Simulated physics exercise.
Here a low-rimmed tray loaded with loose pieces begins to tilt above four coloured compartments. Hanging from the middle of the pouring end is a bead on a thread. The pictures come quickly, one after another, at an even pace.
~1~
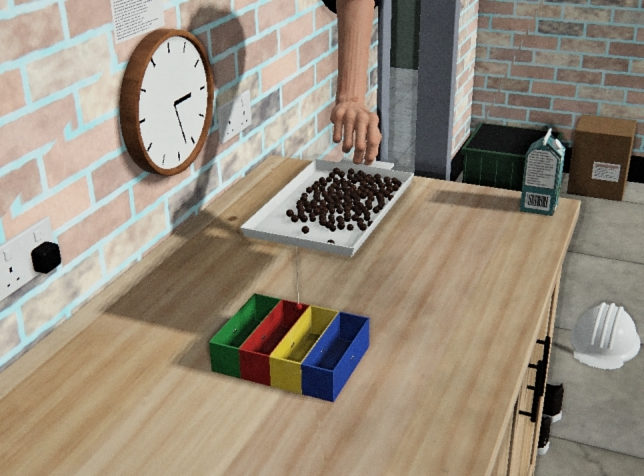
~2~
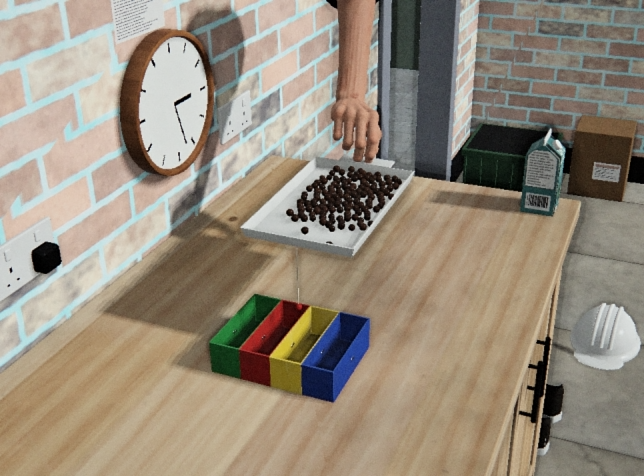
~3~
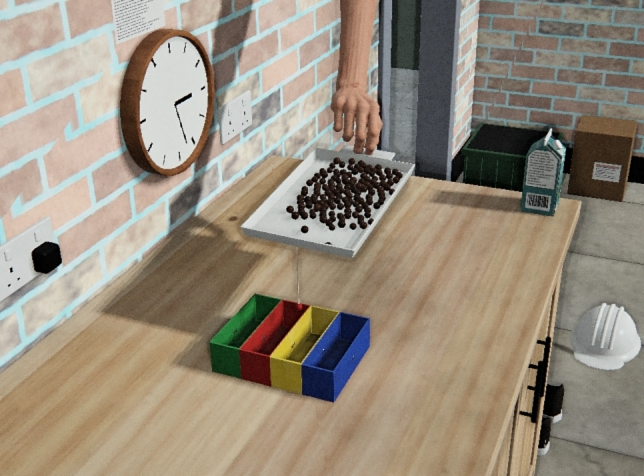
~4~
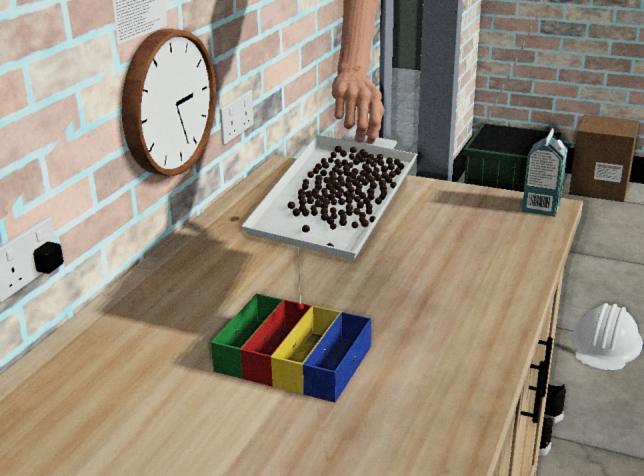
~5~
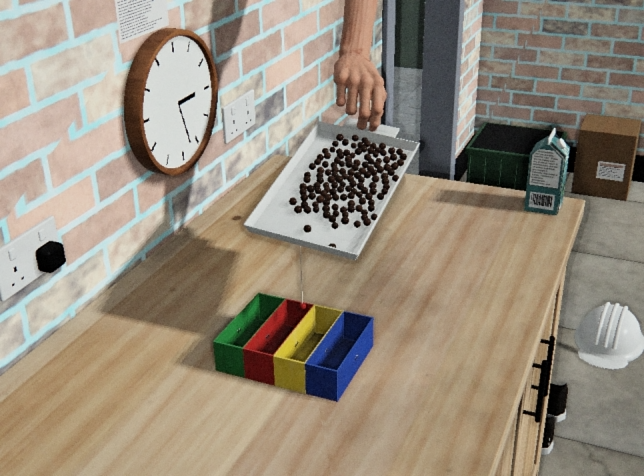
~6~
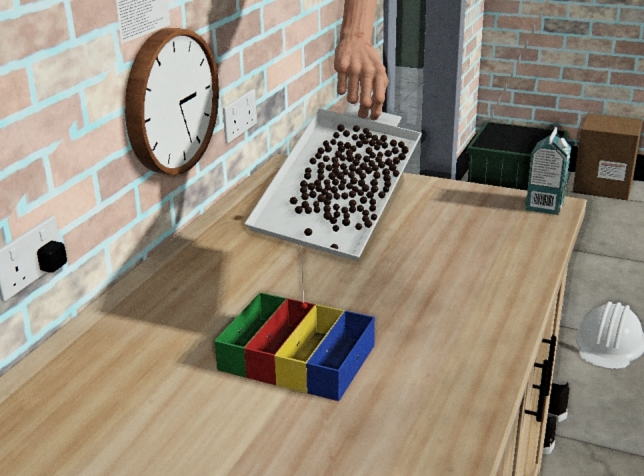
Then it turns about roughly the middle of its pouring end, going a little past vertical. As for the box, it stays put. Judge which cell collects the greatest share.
I would say the blue one.
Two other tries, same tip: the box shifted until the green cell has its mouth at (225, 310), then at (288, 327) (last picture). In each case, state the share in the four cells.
First 20 %, then 90 %.
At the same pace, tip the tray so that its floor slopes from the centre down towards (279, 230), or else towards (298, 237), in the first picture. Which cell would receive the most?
First try: Green. Second try: The green one.
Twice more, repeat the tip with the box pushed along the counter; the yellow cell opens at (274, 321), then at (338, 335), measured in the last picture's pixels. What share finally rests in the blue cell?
First 10 per cent, second 30 per cent.
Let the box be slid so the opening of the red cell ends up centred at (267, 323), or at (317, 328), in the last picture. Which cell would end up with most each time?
Try 1 - that blue cell; try 2 - the cell in yellow.
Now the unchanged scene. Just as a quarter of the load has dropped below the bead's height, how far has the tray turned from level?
Angle: Close to 65°.
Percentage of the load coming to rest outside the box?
Estimate: Around 30 percent.
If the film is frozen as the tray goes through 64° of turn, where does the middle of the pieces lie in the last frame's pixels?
Around (336, 258).
Soon, tray tipped steeply; about half on the tray; a small part in the blue cell; a small part in the yellow cell; a stray few in the red cell; about a quarter falling or outside the box.
A while on, tray tipped past a quarter turn; a stray few on the tray; about a third in the blue cell; about a quarter in the yellow cell; a small part in the red cell; about a third falling or outside the box.
Towards the end, tray tipped past a quarter turn; about half in the blue cell; about a quarter in the yellow cell; a small part in the red cell; about a third falling or outside the box.
Finally, tray tipped past a quarter turn; about half in the blue cell; about a quarter in the yellow cell; a small part in the red cell; none in the green cell; about a third outside the box.
